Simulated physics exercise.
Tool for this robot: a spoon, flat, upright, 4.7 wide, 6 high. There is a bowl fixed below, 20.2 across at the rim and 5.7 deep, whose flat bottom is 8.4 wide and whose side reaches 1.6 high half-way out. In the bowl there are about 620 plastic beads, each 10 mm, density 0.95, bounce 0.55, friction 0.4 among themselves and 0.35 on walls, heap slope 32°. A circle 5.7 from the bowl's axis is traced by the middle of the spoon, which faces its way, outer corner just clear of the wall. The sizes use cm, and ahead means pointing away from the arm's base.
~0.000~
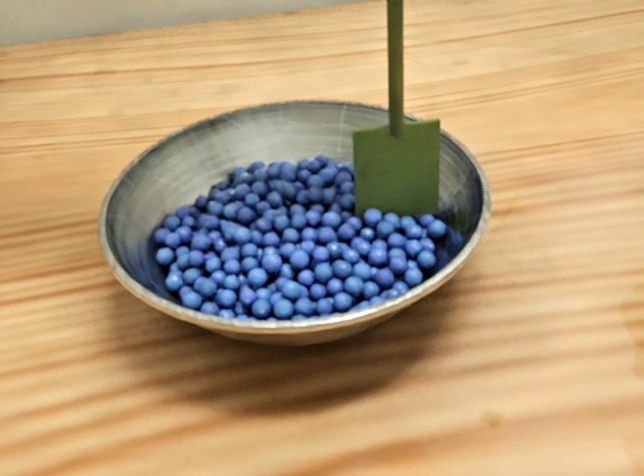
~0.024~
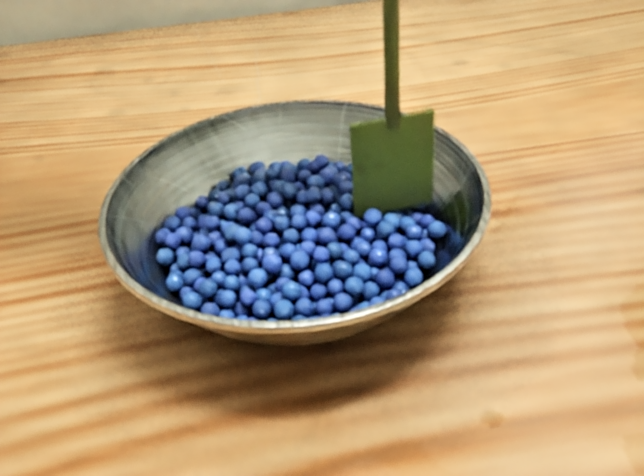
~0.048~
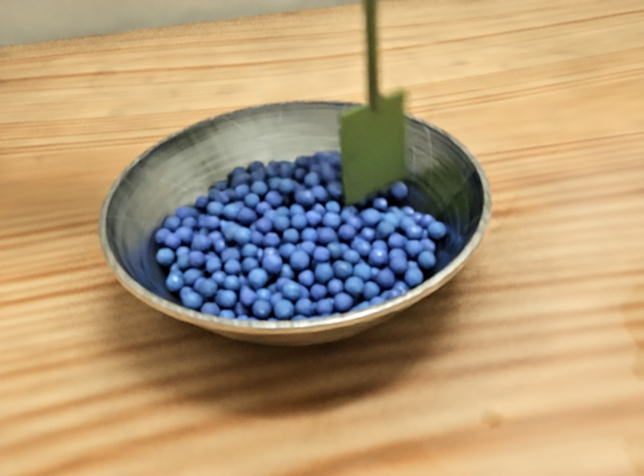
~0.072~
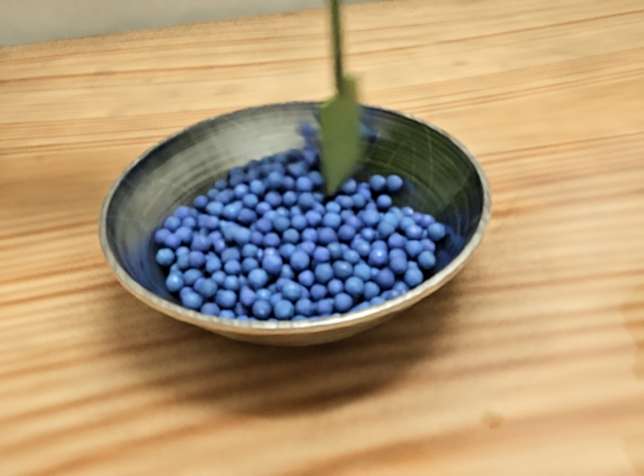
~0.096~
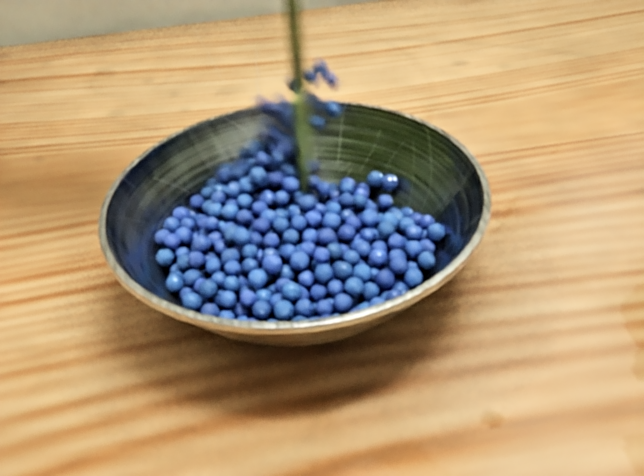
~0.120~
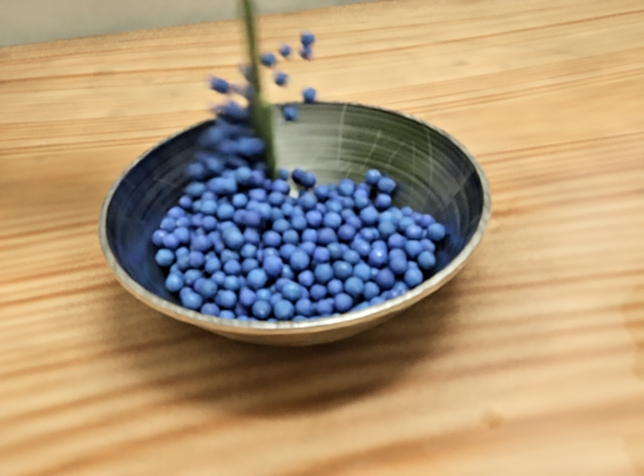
A flat green paddle on a thin upright rod sweeps leftward along the far inside of the bowl, turning edge-on as it goes, pushing blue beads up the far wall and flinging several into the air above the rim. The wide, dull metallic bowl holds a heap of blue beads at centre-left. It stands on a pale, streaky wooden tabletop, seen from above at an angle by a still camera.
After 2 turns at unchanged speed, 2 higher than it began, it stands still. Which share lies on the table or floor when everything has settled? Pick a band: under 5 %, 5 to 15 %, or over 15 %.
Band: Over 15 %.
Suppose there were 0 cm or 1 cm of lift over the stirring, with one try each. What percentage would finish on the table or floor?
Near 40 in a hundred, then near 30 in a hundred.
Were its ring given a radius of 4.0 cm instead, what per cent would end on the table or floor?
Around 40 in a hundred.
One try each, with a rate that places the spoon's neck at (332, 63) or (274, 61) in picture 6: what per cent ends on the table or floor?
Roughly 10 and 20 percent, in that order.
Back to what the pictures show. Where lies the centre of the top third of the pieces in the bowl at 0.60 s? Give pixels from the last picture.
Near pixel (313, 245).
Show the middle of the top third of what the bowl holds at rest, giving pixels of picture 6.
Centre, approx.: (313, 247).
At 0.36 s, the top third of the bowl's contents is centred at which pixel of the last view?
I'd put it at around (334, 246).
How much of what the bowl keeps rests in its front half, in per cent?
Estimate: Some 55 %.
After 0.36 s, 340° round, highest piece 9 above the table; 510 in the bowl, 67 on the table or floor, 43 in flight or on the tool.
After 0.60 s, 220° round, highest piece 7 above the table; 492 in the bowl, 127 on the table or floor, 1 in flight or on the tool.
After 0.91 s, 0° round, highest piece 4 above the table; 492 in the bowl, 128 on the table or floor.
After 1.61 s, 0° round, highest piece 4 above the table; 492 in the bowl, 128 on the table or floor.
In the end, 492 in the bowl, 128 on the table or floor. That is 21 % on the table or floor.
